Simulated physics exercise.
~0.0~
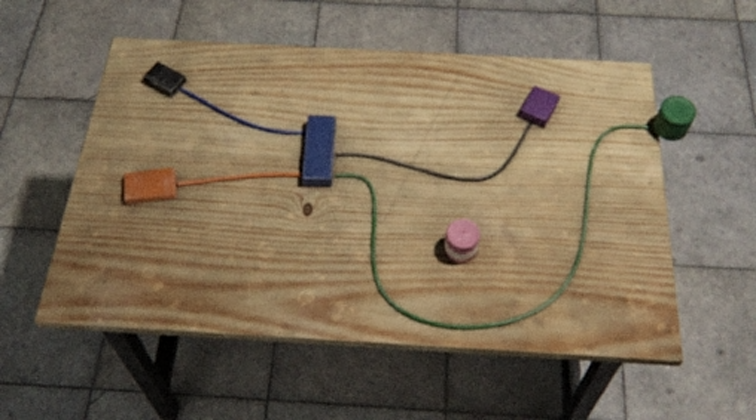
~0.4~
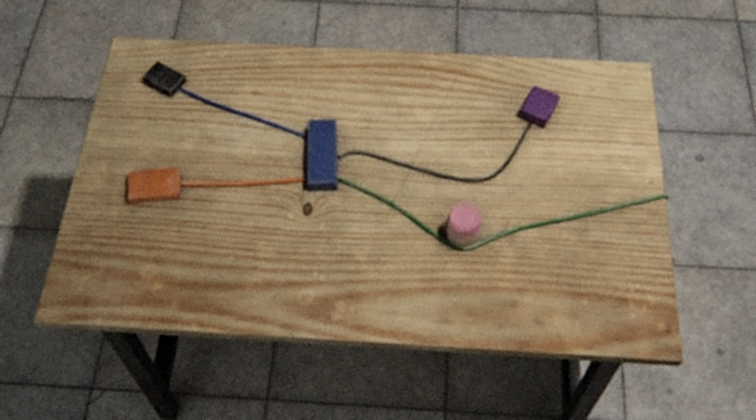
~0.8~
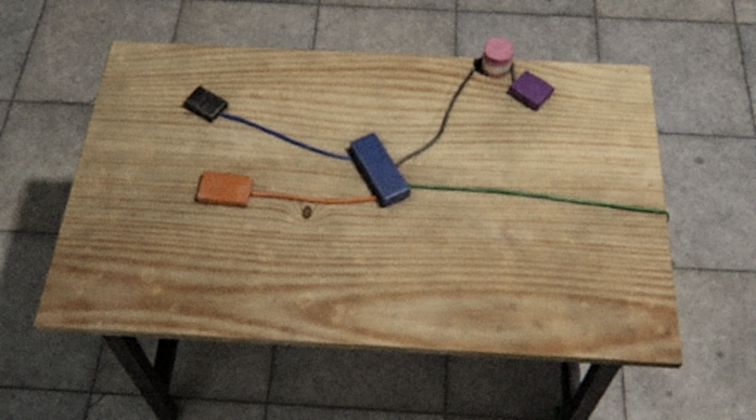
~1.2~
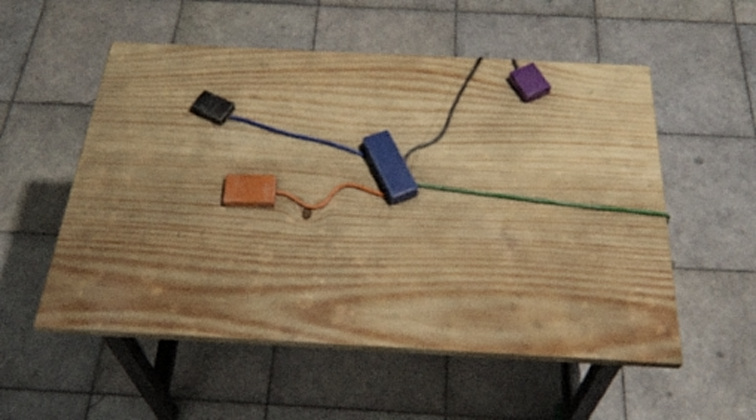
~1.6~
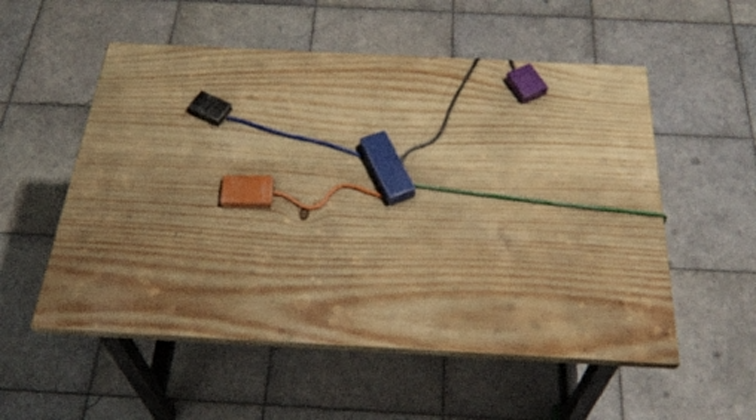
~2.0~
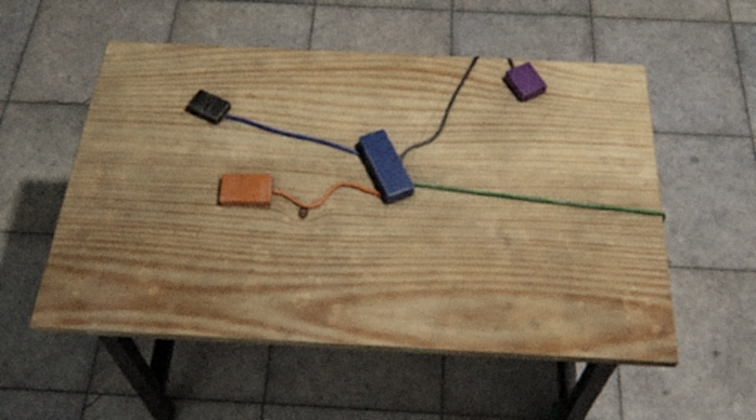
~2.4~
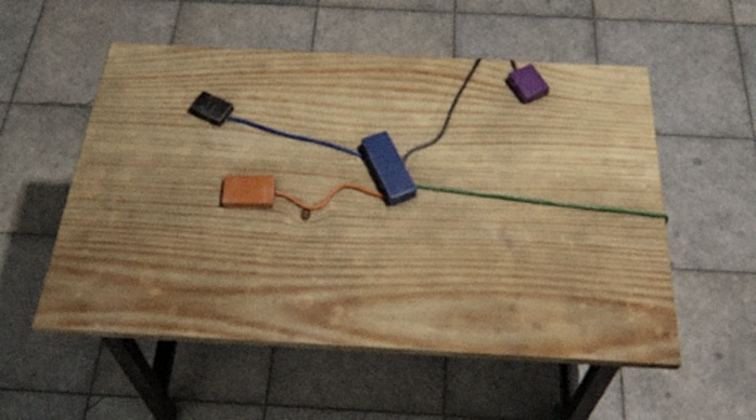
A green cylinder drops off the table, its cable sweeping a pink one away and dragging the blue block.
